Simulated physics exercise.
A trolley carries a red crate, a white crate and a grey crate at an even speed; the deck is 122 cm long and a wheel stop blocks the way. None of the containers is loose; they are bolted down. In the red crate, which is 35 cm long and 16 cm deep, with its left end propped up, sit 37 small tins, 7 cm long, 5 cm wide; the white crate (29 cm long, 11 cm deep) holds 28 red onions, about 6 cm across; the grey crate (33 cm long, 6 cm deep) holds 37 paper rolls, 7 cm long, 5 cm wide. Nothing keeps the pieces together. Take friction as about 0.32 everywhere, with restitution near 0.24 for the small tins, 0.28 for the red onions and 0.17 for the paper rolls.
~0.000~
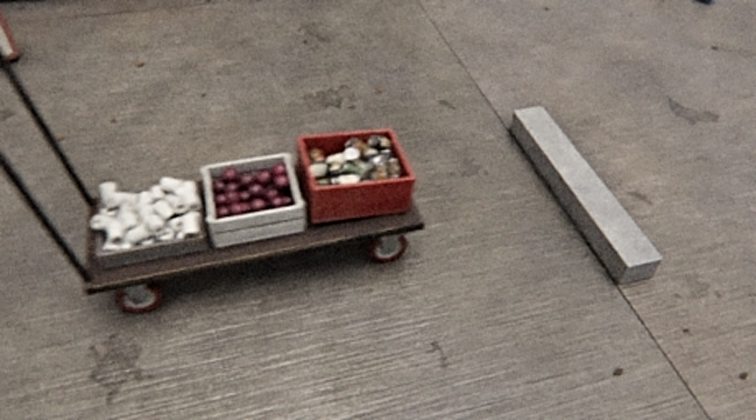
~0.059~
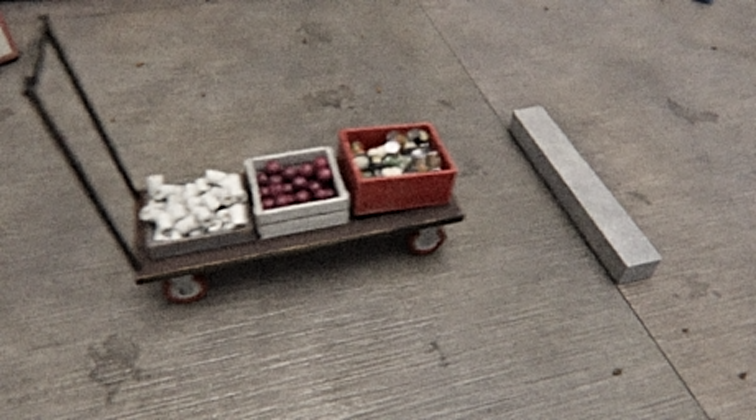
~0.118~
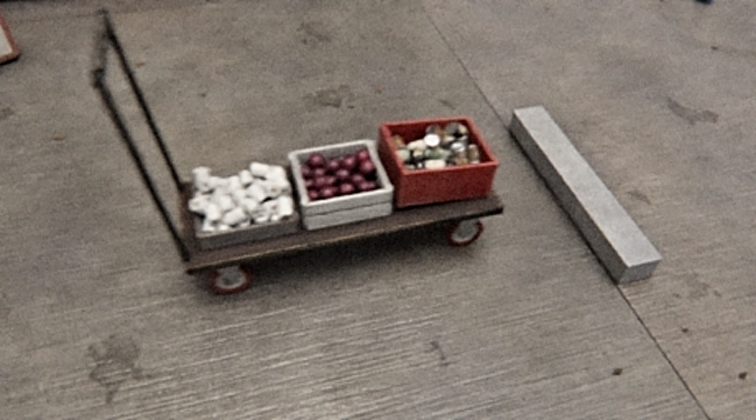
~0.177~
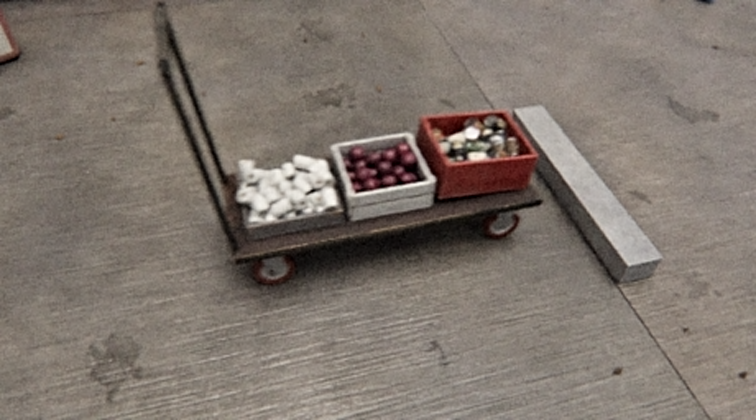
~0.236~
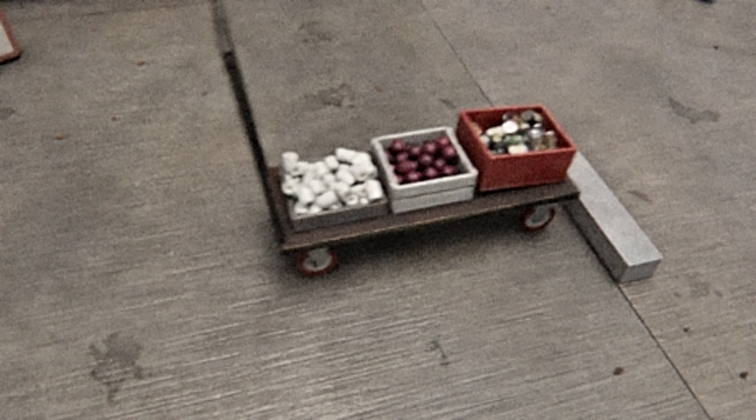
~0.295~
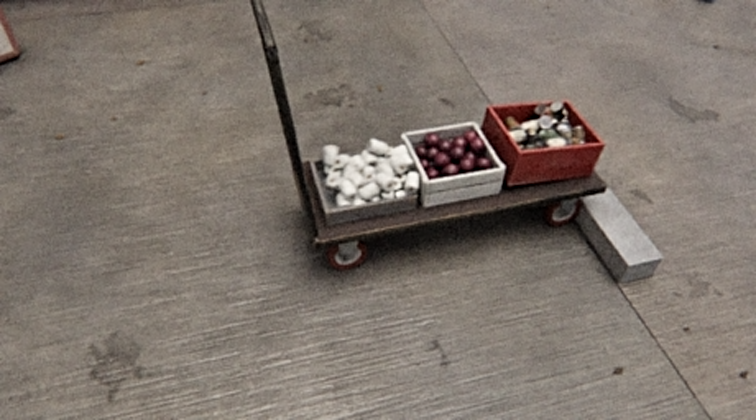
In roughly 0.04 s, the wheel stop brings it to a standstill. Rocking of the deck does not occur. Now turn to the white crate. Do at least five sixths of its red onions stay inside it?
The outflow undershoots one sixth.
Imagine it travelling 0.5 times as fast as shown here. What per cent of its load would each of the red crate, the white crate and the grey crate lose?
Red crate 0, white crate 0, grey crate 10 per cent.
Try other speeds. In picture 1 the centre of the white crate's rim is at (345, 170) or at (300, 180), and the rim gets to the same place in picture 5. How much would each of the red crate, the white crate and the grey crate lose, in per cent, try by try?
Per cent lost, first try then second - red crate: 0, 0; white crate: 0, 0; grey crate: 10, 20.
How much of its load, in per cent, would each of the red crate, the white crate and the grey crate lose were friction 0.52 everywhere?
Red crate 10%, white crate 0%, grey crate 40%.
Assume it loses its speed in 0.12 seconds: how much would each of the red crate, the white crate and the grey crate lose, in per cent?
In that case red crate 0, white crate 0 and grey crate 20 per cent.
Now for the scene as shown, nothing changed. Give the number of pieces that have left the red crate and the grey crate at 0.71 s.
Red crate 3, grey crate 12, roughly.
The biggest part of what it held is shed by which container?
The grey crate is the one.
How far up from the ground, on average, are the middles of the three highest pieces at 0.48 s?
I'd say near 54 cm.
After 0.36 s, 0 of 37 out of the red crate, 0 of 28 out of the white crate and 3 of 37 out of the grey crate.
After 0.48 s, 1 of 37 out of the red crate, 0 of 28 out of the white crate and 9 of 37 out of the grey crate.
After 0.71 s, 3 of 37 out of the red crate, 1 of 28 out of the white crate and 11 of 37 out of the grey crate.
Outcome (at 1.21 s), 3 of 37 out of the red crate, 1 of 28 out of the white crate and 13 of 37 out of the grey crate. Asked share, 1 of 28, 4 per cent.
